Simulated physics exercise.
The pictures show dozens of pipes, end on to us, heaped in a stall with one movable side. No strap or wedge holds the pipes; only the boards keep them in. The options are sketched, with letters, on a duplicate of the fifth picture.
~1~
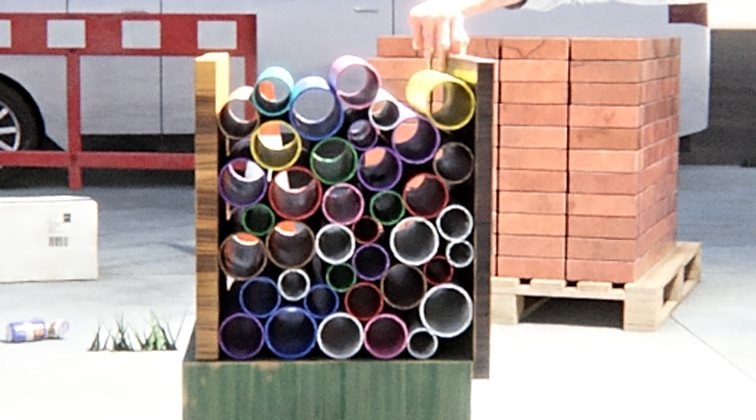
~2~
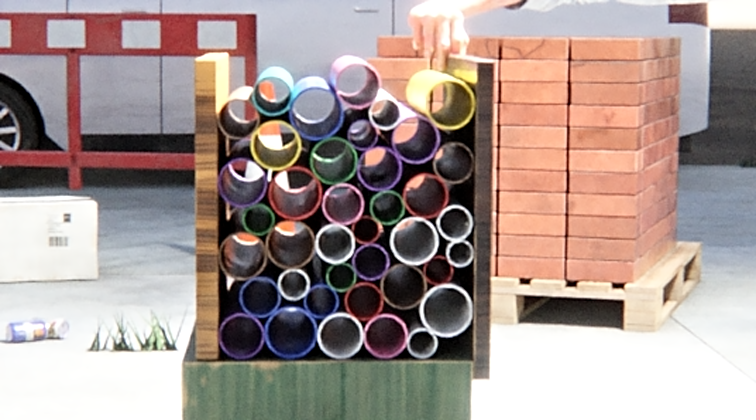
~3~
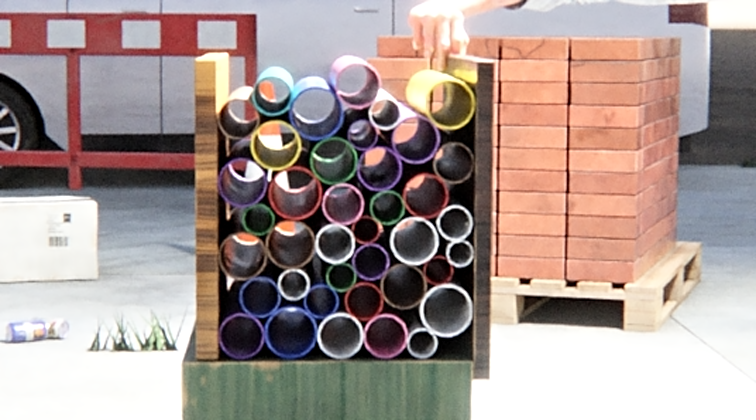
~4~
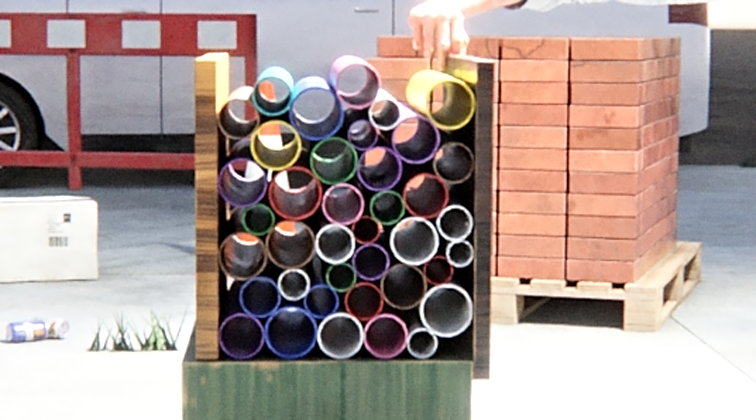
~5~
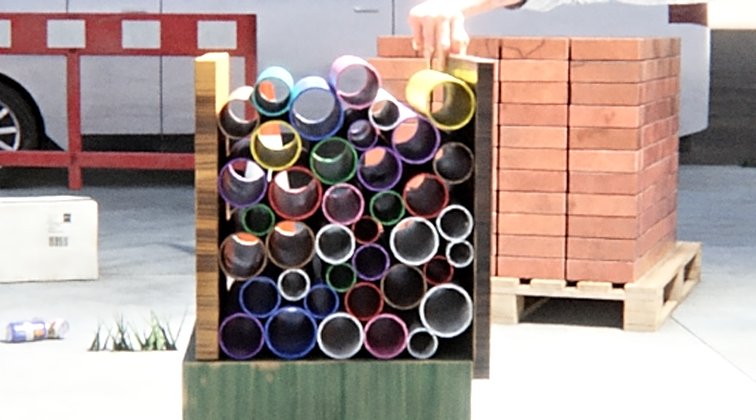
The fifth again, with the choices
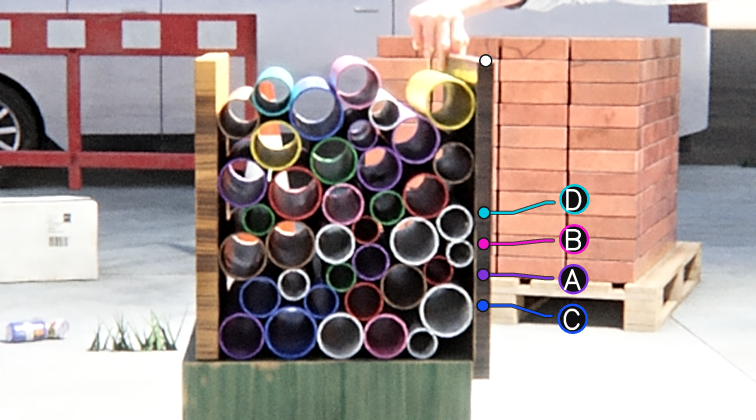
A hand rests at the top right of a stack of colourful pipes, beside a yellow one, and neither it nor the pipes visibly move. Seen end-on from a fixed, level view outdoors, blue, purple, green, red, brown and white pipes sit between upright boards on a green base. Red bricks on a pallet stand right, a red-and-white barrier and pale vehicle behind, and a white box left, all still.
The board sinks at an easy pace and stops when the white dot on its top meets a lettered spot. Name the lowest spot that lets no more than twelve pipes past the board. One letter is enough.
Lower it to A and no more.
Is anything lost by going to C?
Yes.
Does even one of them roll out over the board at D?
At D: Yes.
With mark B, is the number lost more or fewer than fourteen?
At B, fewer than fourteen.
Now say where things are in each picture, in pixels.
In the first frame, a red pipe (366, 230); a red pipe (296, 193); a blue pipe (316, 113).
In the second frame, a blue pipe (316, 113); a yellow pipe (450, 104).
In the third frame, side board (465, 203); a purple pipe (241, 336).
In the fourth frame, a white pipe (446, 310); a green pipe (341, 277).
In the fifth frame, a purple pipe (370, 262); a red pipe (366, 230); a red pipe (296, 193).
On the marked copy, A at (484, 275); B at (484, 244); C at (483, 305); D at (484, 213); the white dot at (486, 61).
Taking A. A third of the way, top of the board (475, 151).
Two thirds of the way, top of the board (474, 250).
When it is over, top of the board (473, 274), three out over the board.
As for the rest, B two out over the board; C more than twelve out over the board; D three out over the board.
